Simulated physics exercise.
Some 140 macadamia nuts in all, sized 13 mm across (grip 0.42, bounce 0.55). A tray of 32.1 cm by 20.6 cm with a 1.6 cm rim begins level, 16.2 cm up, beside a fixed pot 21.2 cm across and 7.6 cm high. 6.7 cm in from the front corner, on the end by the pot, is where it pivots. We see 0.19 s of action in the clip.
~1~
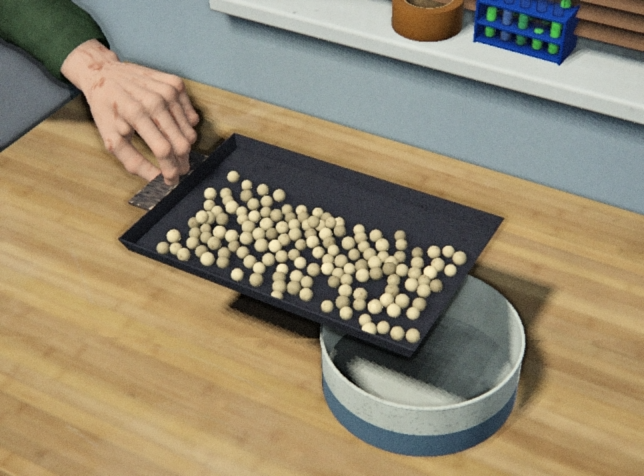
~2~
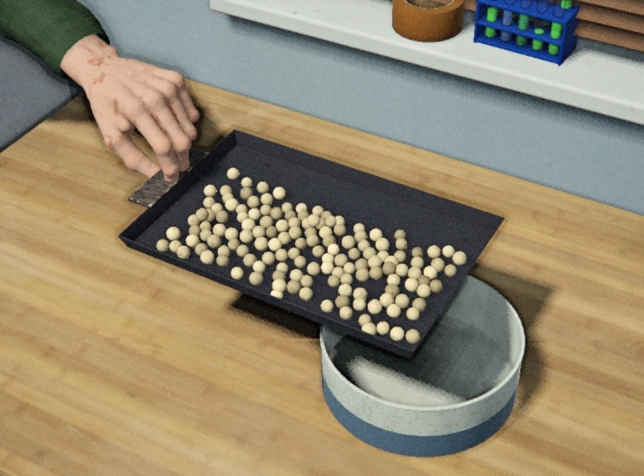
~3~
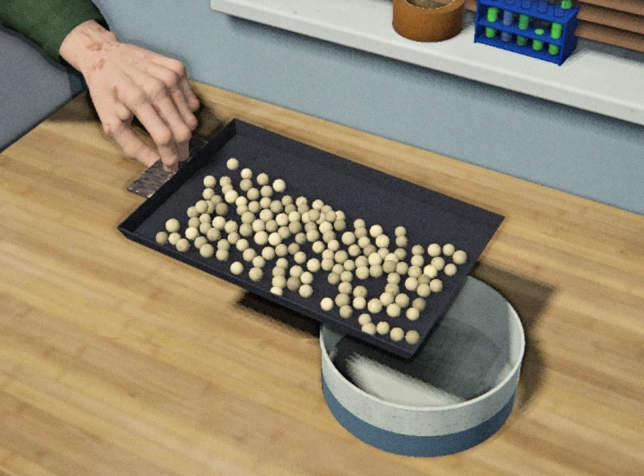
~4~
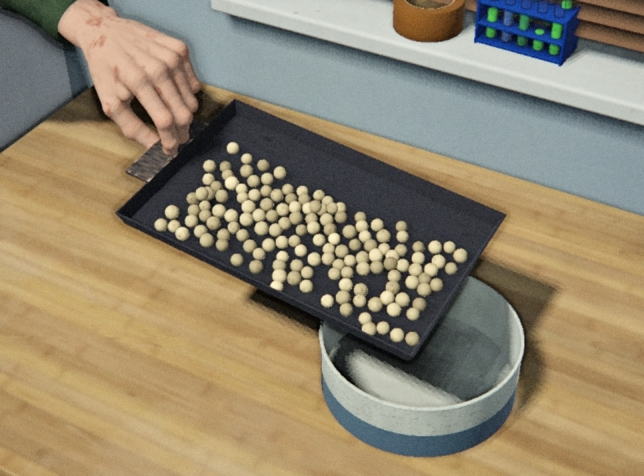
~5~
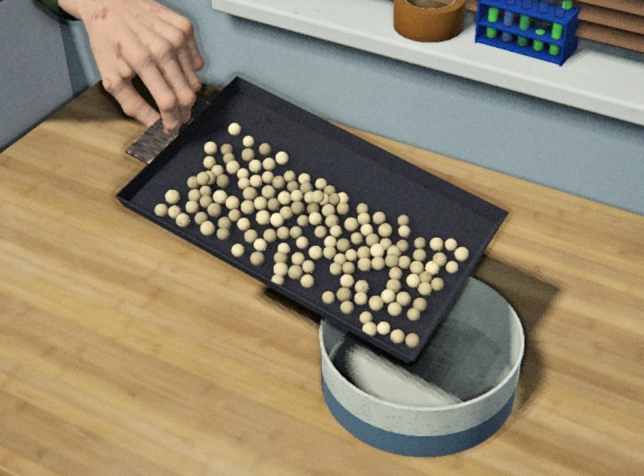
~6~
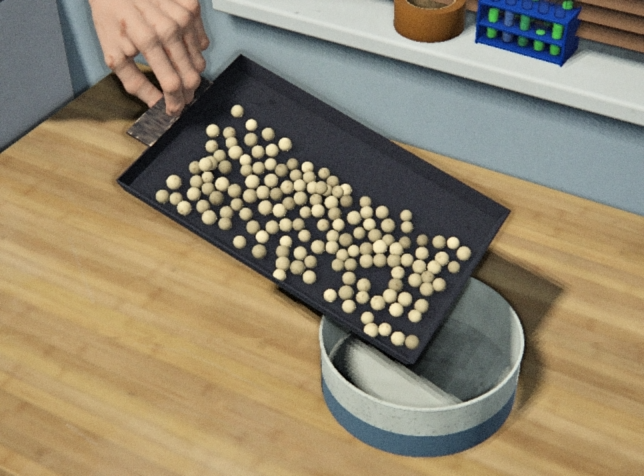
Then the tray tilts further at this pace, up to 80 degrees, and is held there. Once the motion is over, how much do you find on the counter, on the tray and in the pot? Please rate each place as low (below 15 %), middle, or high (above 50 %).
Counter: High, tray: Low, pot: Low.
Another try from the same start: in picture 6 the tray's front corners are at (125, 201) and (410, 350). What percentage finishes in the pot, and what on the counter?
Split: Pot = 15, counter = 85.
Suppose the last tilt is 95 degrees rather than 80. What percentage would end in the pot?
In that case, near 5 percent.
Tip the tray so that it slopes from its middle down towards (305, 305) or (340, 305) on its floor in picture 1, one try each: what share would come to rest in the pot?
About 10 per cent on the first try and 0 per cent on the second.
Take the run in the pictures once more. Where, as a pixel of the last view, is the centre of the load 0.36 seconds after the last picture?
Load centre, approx.: (408, 311) px.
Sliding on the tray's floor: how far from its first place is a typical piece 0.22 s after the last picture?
5 cm.
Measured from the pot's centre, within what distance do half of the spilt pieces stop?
About 24 centimetres.
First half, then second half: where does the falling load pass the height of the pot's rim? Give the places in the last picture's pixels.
I'd mark about (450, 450) for the first half and about (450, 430) for the second.
Then, 0.22 s after the last picture, tilt 51 degrees; the tray holds 100 %, the pot 0 %.
Then, 0.36 s after the last picture, tilt 71 degrees; the tray holds 95 %, the pot 0 %.
Then, 0.63 s after the last picture, tilt 80 degrees; the tray holds 10 %, the pot 5 %.
In the end, counter 95 %, tray 0 %, pot 5 %.
